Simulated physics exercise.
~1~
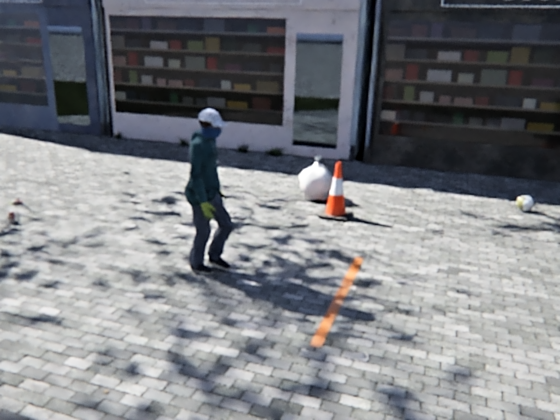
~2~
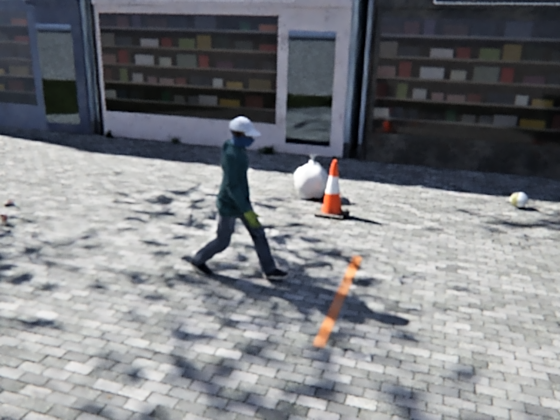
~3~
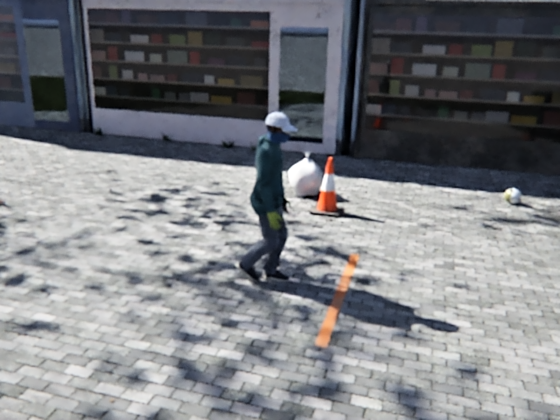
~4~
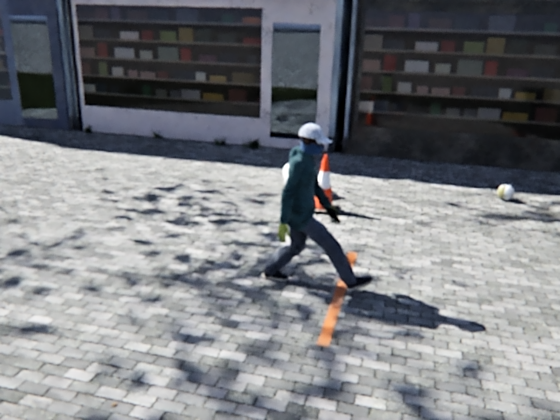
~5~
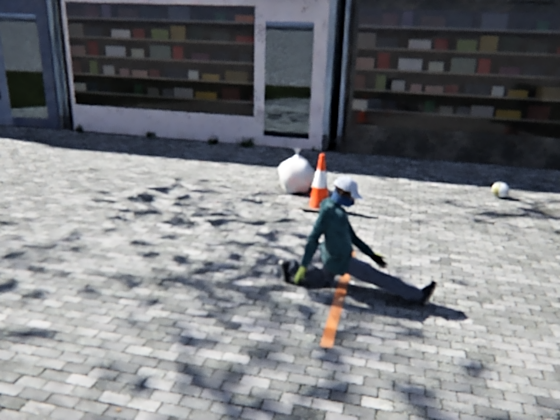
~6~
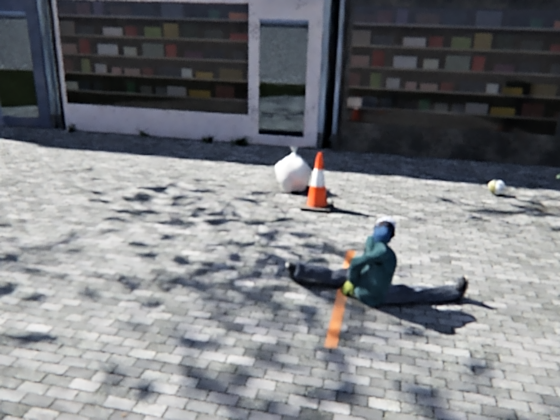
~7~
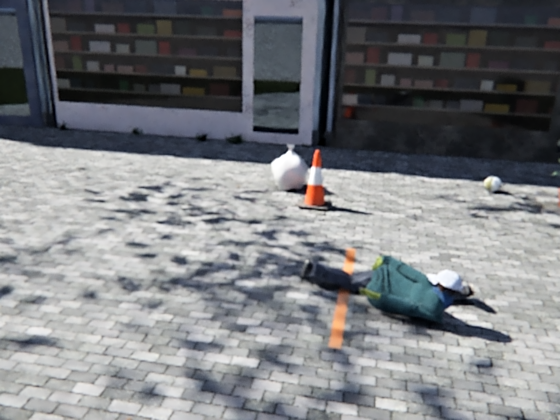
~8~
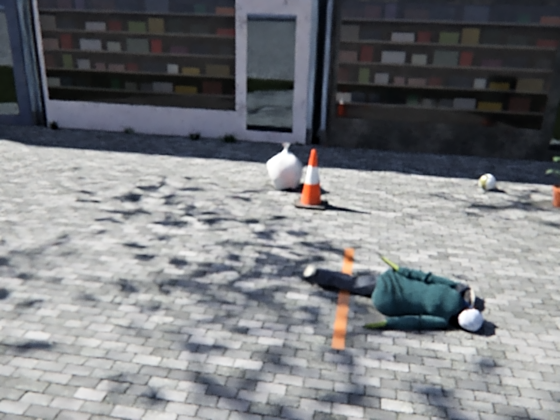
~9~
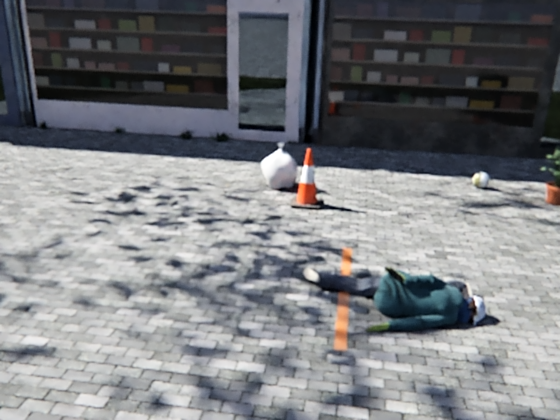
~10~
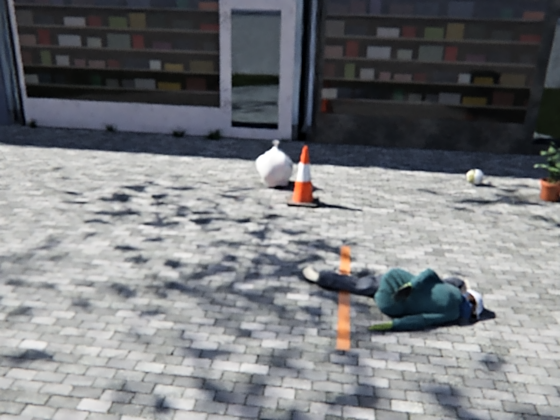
A person in a dark green top, dark trousers and a pale cap walks rightward across sunlit grey paving, seen from slightly above as the view drifts gently sideways. Behind stand shopfronts with stocked shelves, a white sack beside an orange and white cone, and a pale ball to the right. The person nears an orange strip of tape on the ground, takes a long stride over it and drops into a low split. The body then tips forward to the right and rolls over. It ends lying still, with hips, chest and head past the tape.
